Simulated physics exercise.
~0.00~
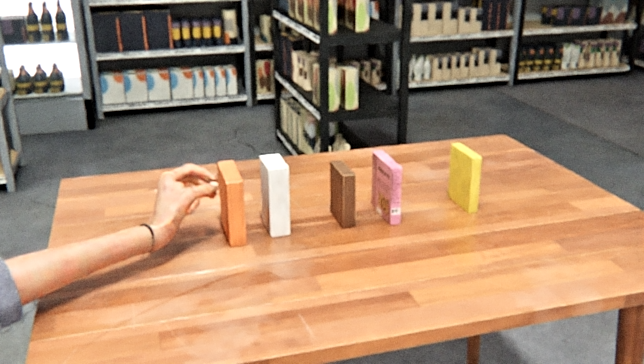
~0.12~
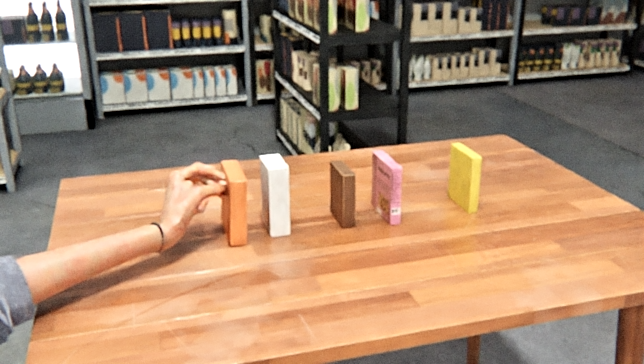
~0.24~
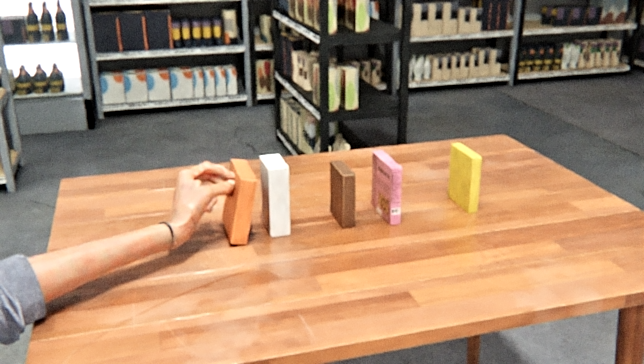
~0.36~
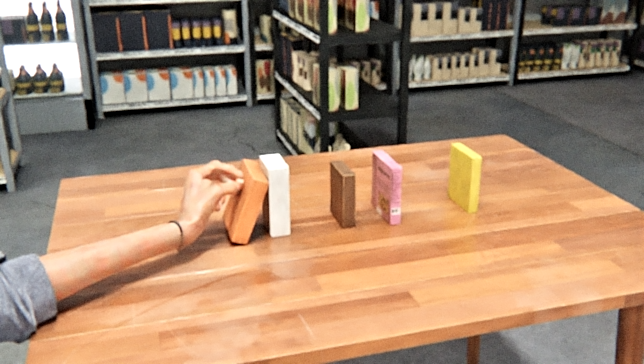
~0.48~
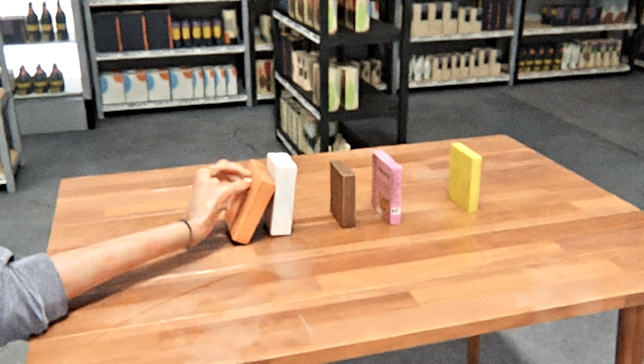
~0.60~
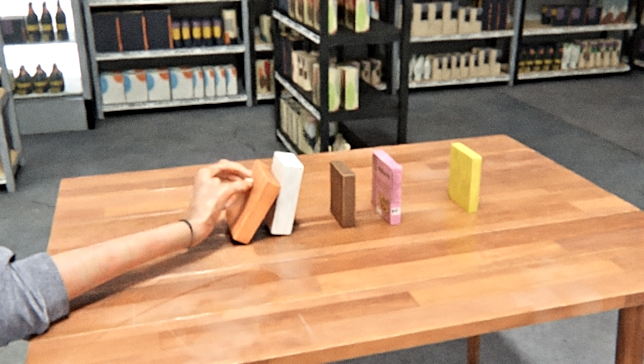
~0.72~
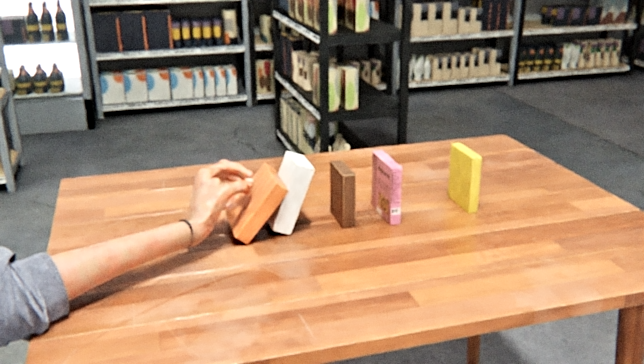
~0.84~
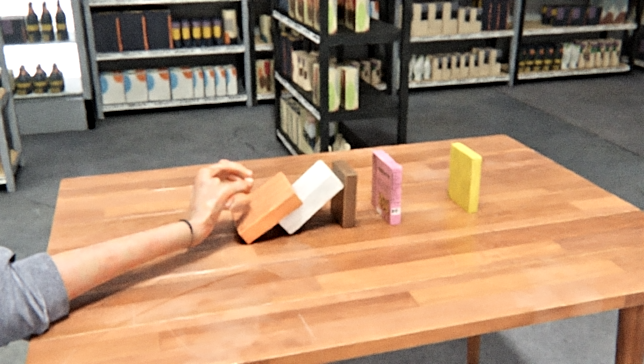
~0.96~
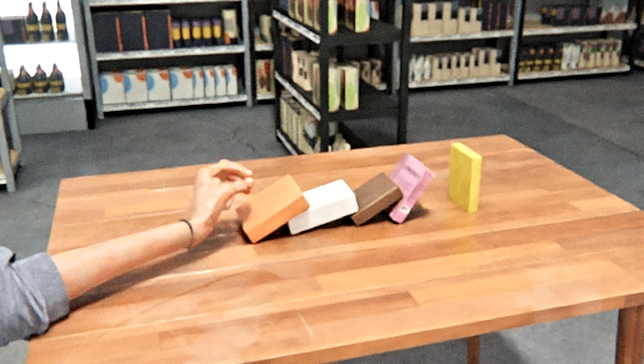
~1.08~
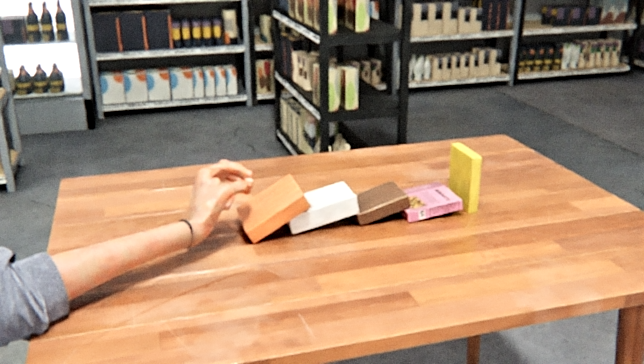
At first, five flat blocks stand on end in a line across a wooden table, with orange, white, brown, pink and yellow from left to right, while a hand reaches in from the left. The fingers ease the orange block over until it leans against the white one. The white block tilts to the right and tips into the brown block. Next the brown block topples and the pink one leans over after it. In the end, the orange, white, brown and pink pieces lie toppled in an overlapping row, while the yellow one still stands upright.
